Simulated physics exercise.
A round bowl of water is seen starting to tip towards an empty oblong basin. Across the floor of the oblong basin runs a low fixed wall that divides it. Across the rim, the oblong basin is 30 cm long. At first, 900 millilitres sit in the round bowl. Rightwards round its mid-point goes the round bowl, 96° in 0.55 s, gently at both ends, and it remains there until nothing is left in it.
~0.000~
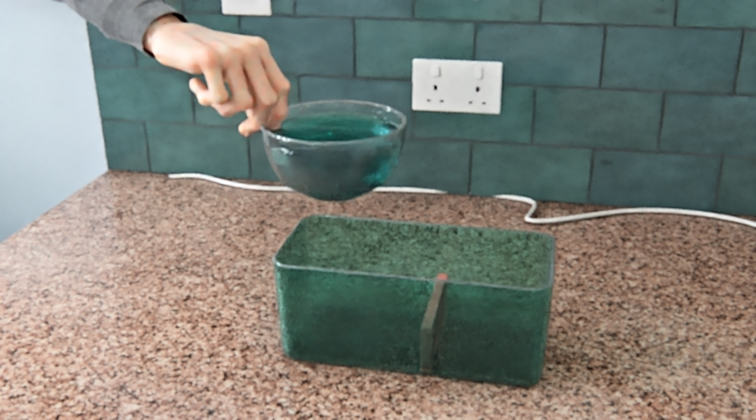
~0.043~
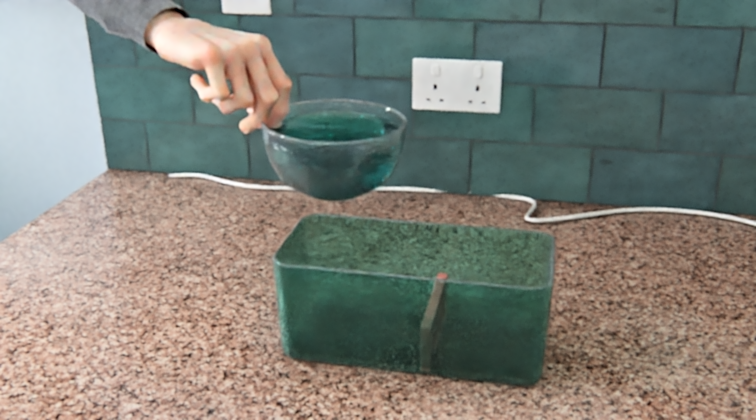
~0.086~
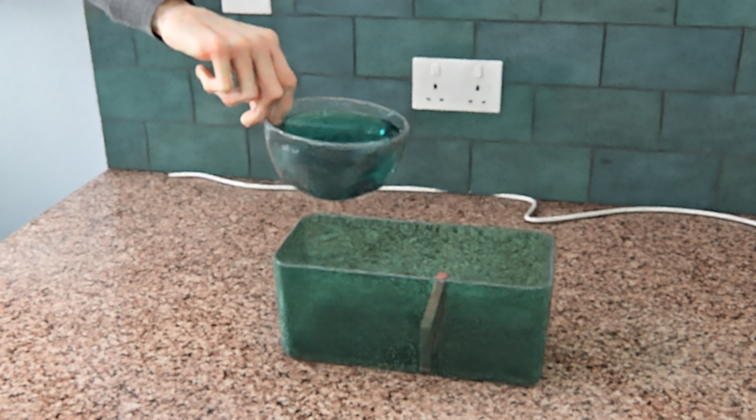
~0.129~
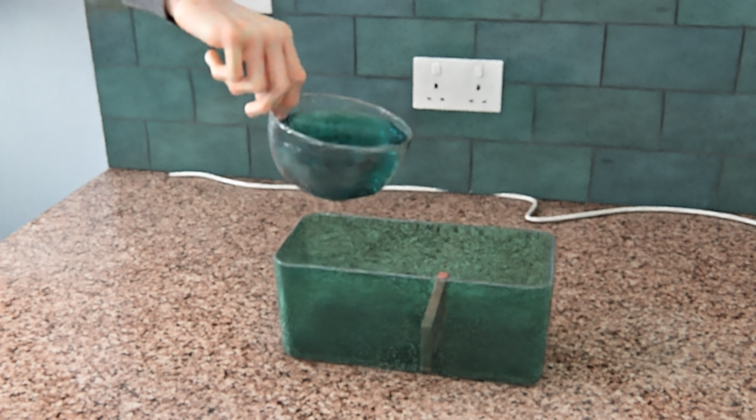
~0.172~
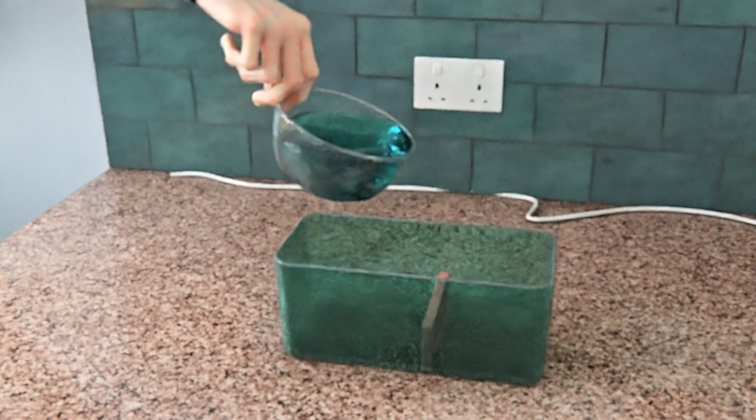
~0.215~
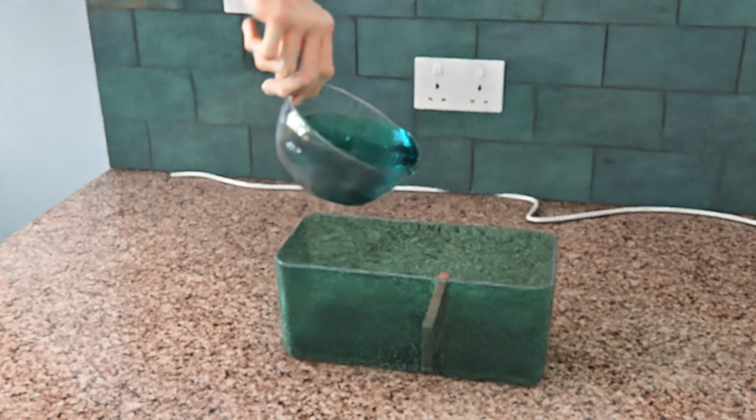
We see a hand holding a round glass bowl of teal water above an oblong green-tinted basin on a speckled countertop, then gradually tilting the bowl rightwards until the water reaches its lowered right edge.
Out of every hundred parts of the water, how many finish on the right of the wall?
About 51 in every hundred.
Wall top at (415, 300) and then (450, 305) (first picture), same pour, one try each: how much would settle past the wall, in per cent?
Result: 75 per cent, then 35 per cent.
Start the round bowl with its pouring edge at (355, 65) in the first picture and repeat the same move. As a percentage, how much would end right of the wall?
Result then: Approx. 25 %.
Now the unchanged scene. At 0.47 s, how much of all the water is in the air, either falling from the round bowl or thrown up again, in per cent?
Near 32 per cent at that time.
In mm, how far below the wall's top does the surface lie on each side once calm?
Left roughly 40 mm; right roughly 28 mm.
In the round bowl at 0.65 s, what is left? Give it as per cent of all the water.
Close to 3 in a hundred.
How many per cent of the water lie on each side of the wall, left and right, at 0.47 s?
About 7 left, 38 right.
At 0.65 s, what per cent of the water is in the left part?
Reading: Approx. 30 per cent.
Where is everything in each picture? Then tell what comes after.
In the first frame, tilt 0°; pouring edge (403, 126); surface from (271, 126) to (402, 133); the oblong basin's rim runs from (289, 239) to (553, 262); the wall's top is at (435, 300).
In the second frame, tilt 1°; pouring edge (404, 127); surface from (272, 125) to (402, 134).
In the third frame, tilt 6°; pouring edge (406, 132); surface from (273, 122) to (404, 136).
In the fourth frame, tilt 12°; pouring edge (409, 140); surface from (277, 120) to (407, 139).
In the fifth frame, tilt 21°; pouring edge (412, 152); surface from (281, 120) to (413, 144); 1 per cent is over the edge.
In the sixth frame, tilt 32°; pouring edge (412, 166); surface from (285, 124) to (413, 155); 5 per cent is over the edge.
By 0.47 s the tilt is 91° and 23 per cent is still to pour, 7 is left of the wall and 39 right of it.
By 0.65 s the tilt is 96° and 3 per cent is still to pour, 30 is left of the wall and 50 right of it.
By 0.84 s the tilt is 96° and 0 per cent is still to pour, 43 is left of the wall and 53 right of it.
By 1.05 s the tilt is 96° and 0 per cent is still to pour, 45 is left of the wall and 51 right of it.
At rest 46 per cent lies left of the wall, 51 right of it and 4 outside.
